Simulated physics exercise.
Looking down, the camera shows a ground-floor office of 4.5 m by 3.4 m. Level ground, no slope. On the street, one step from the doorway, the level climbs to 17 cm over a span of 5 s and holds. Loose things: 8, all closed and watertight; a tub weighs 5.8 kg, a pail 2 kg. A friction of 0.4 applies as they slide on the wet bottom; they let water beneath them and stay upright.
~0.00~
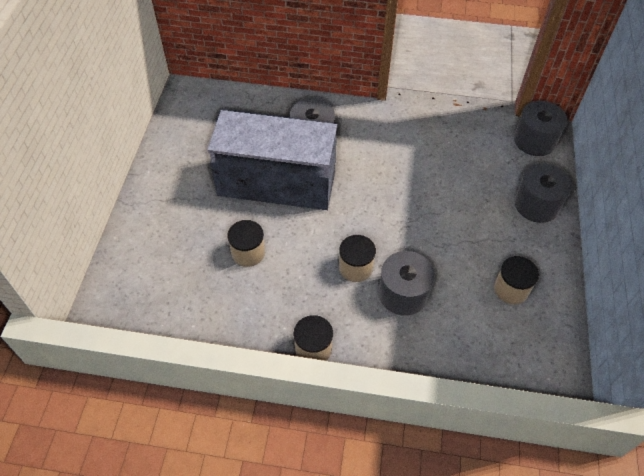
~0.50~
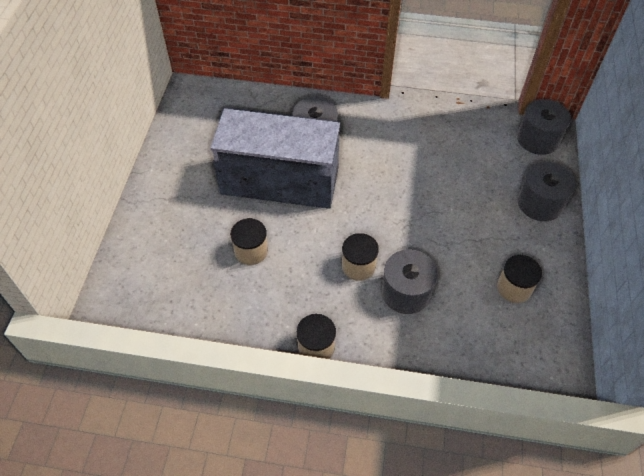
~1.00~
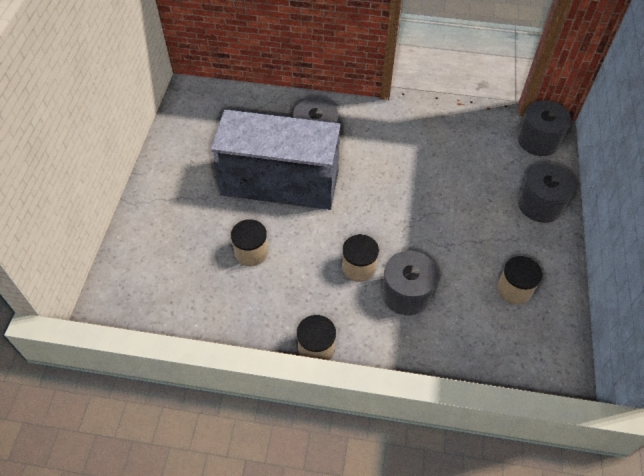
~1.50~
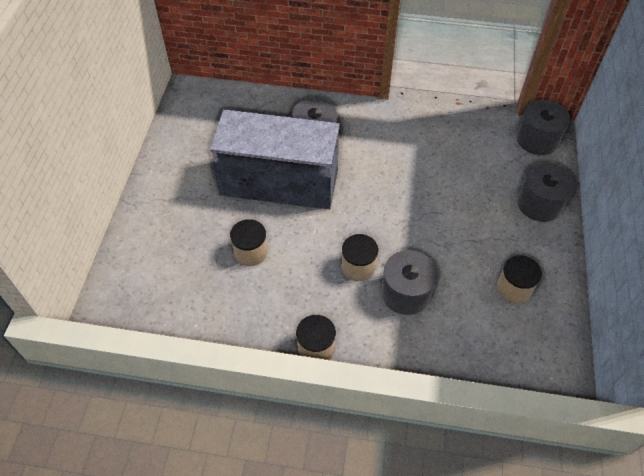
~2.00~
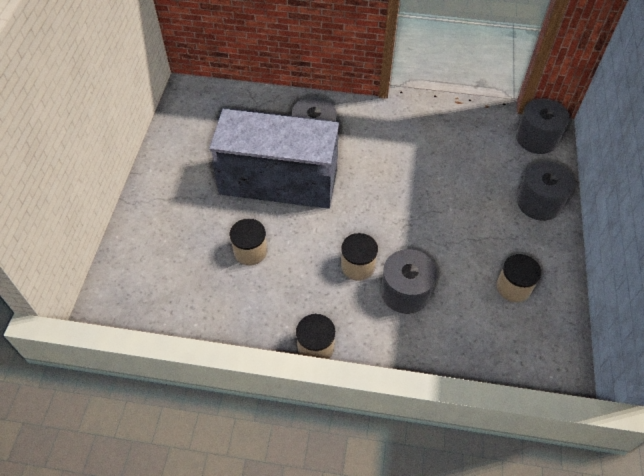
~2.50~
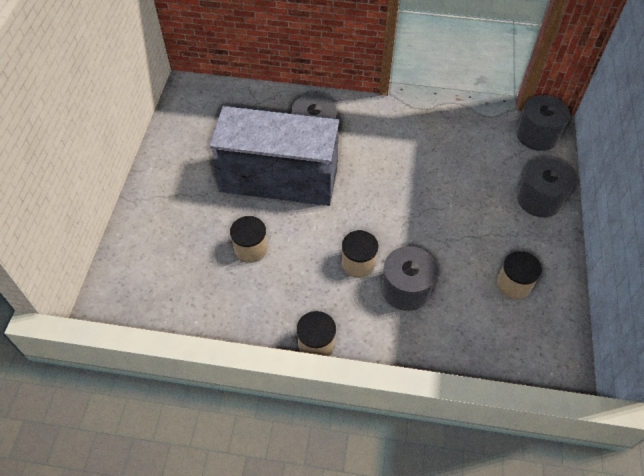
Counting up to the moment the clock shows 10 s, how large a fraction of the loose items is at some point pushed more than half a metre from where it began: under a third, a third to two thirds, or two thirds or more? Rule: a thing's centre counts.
The share is a third up to two thirds.
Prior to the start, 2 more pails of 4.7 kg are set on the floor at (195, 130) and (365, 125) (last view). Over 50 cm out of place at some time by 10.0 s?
First one stays within it, second one stays within it.
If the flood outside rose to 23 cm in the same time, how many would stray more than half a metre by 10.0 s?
Then the count would be 6.
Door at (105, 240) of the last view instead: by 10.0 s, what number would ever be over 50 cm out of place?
Result: 6.
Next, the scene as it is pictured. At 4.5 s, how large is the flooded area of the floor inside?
Roughly 4.0 m2 of it is wet.
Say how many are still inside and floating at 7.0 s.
Answer: 6.
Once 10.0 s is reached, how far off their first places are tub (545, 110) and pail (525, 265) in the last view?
In turn: 5 cm, 60 cm.
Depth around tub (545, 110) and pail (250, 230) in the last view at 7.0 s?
Roughly 4 and 1 cm.
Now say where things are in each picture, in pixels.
In the first picture, a tub at (547, 182) rests on the ground; a tub at (312, 114) rests on the ground; 0.0 m2 under water; 0 of 8 have shifted.
In the second picture, a tub at (551, 180) rests on the ground; a tub at (315, 113) rests on the ground; water covers 0.0 m2; 0 of 8 have shifted.
In the third picture, a tub at (551, 182), on the bottom; a tub at (316, 114), on the bottom; 0.0 m2 under water; 0 of 8 have shifted.
In the fourth picture, a tub at (550, 181) rests on the ground; a tub at (315, 114), on the bottom; water covers 0.0 m2; 0 of 8 have shifted.
In the fifth picture, a tub at (550, 180) rests on the ground; a tub at (314, 113), on the bottom; water covers 0.0 m2; 0 of 8 have shifted.
In the sixth picture, a tub at (550, 177), on the bottom; a tub at (314, 110), on the bottom; 0.1 m2 under water; 0 of 8 have shifted.
After 3.5 s 0 of 8 are over 50 cm from their spots; 0 afloat.
After 4.5 s 0 of 8 are over 50 cm from their spots; 0 afloat.
After 7.0 s 4 of 8 are over 50 cm from their spots; 6 afloat.
After 10.0 s 5 of 8 are over 50 cm from their spots, and 5 have been at some point; 6 afloat.
